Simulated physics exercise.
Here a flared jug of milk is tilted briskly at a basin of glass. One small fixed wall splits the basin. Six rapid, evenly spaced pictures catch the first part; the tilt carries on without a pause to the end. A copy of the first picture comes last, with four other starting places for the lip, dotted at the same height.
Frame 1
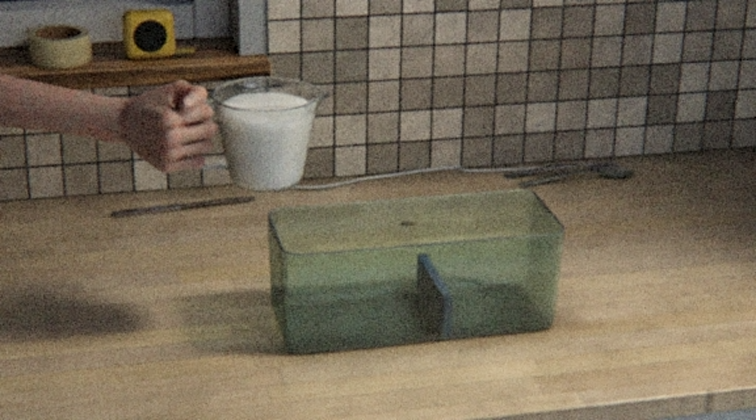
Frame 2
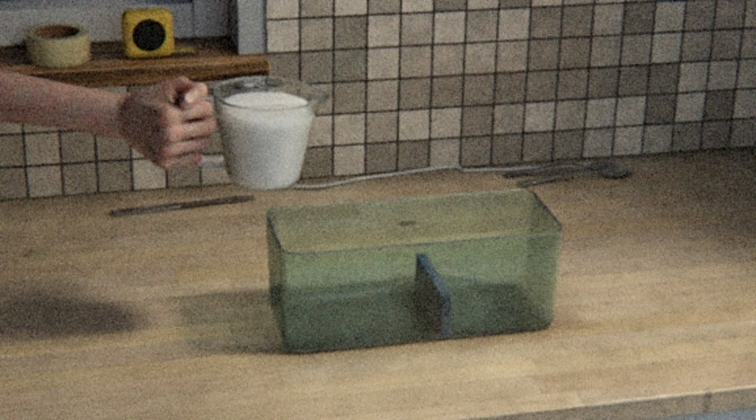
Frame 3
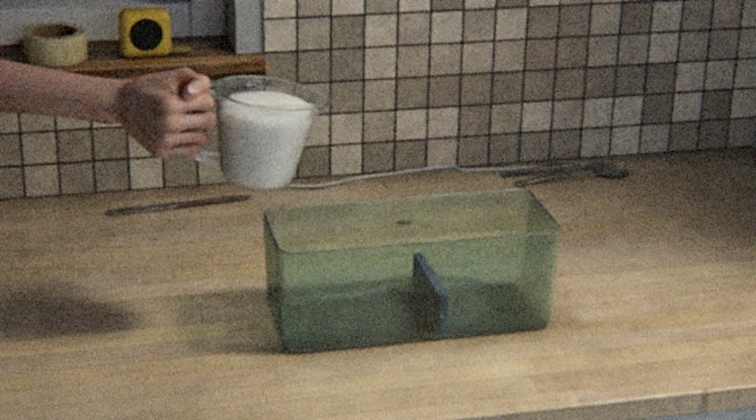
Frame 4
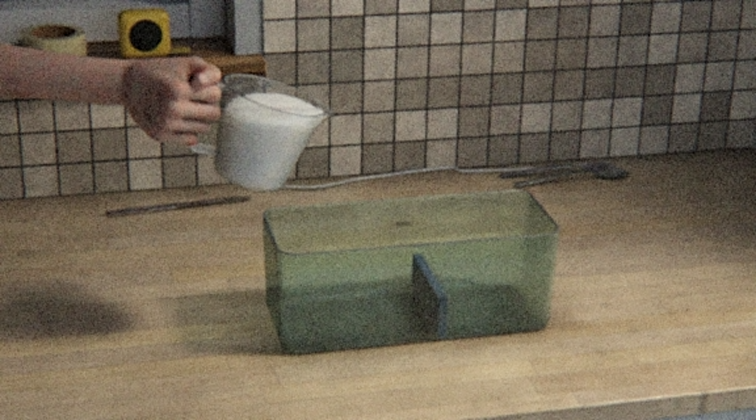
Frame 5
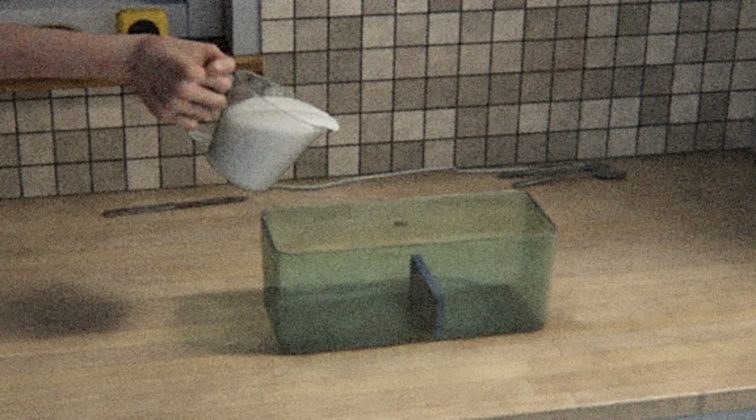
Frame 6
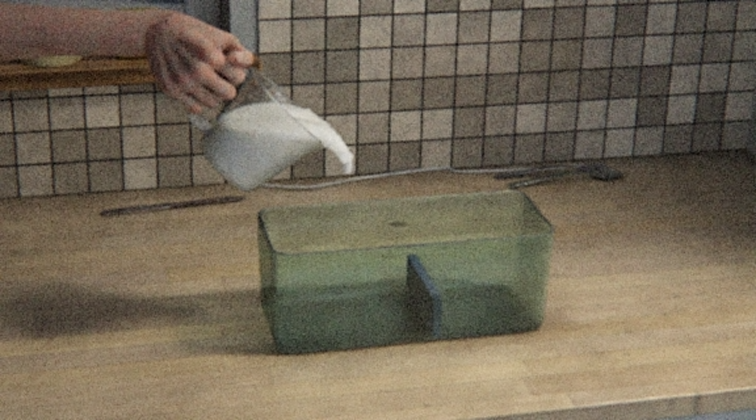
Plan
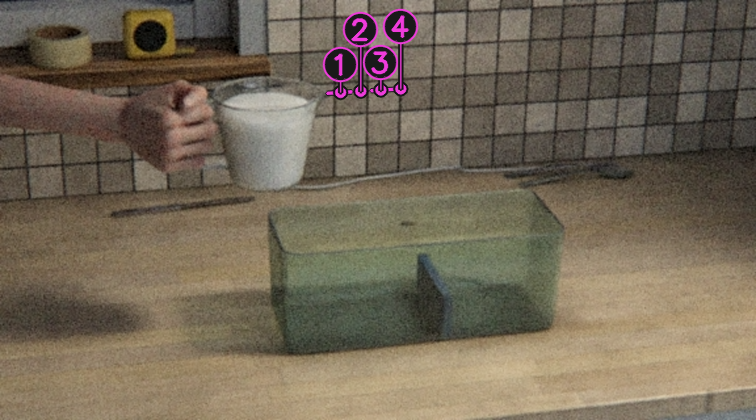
Glass jug of milk held by a hand tilting to the right above a green-tinted glass basin, milk starting over the lip.
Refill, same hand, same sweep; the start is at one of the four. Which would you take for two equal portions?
Best: 4.
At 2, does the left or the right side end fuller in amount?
More ends on the left.
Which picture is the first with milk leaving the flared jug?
In picture 5.
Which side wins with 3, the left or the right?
The left one.
In magenta, 1 at (340, 92); 2 at (360, 91); 3 at (380, 90); 4 at (400, 88).
With 1, about 94 % ends left of the wall and 5 % right of it.
With 2, about 94 % ends left of the wall and 5 % right of it.
With 3, about 77 % ends left of the wall and 21 % right of it.
With 4, about 53 % ends left of the wall and 46 % right of it.
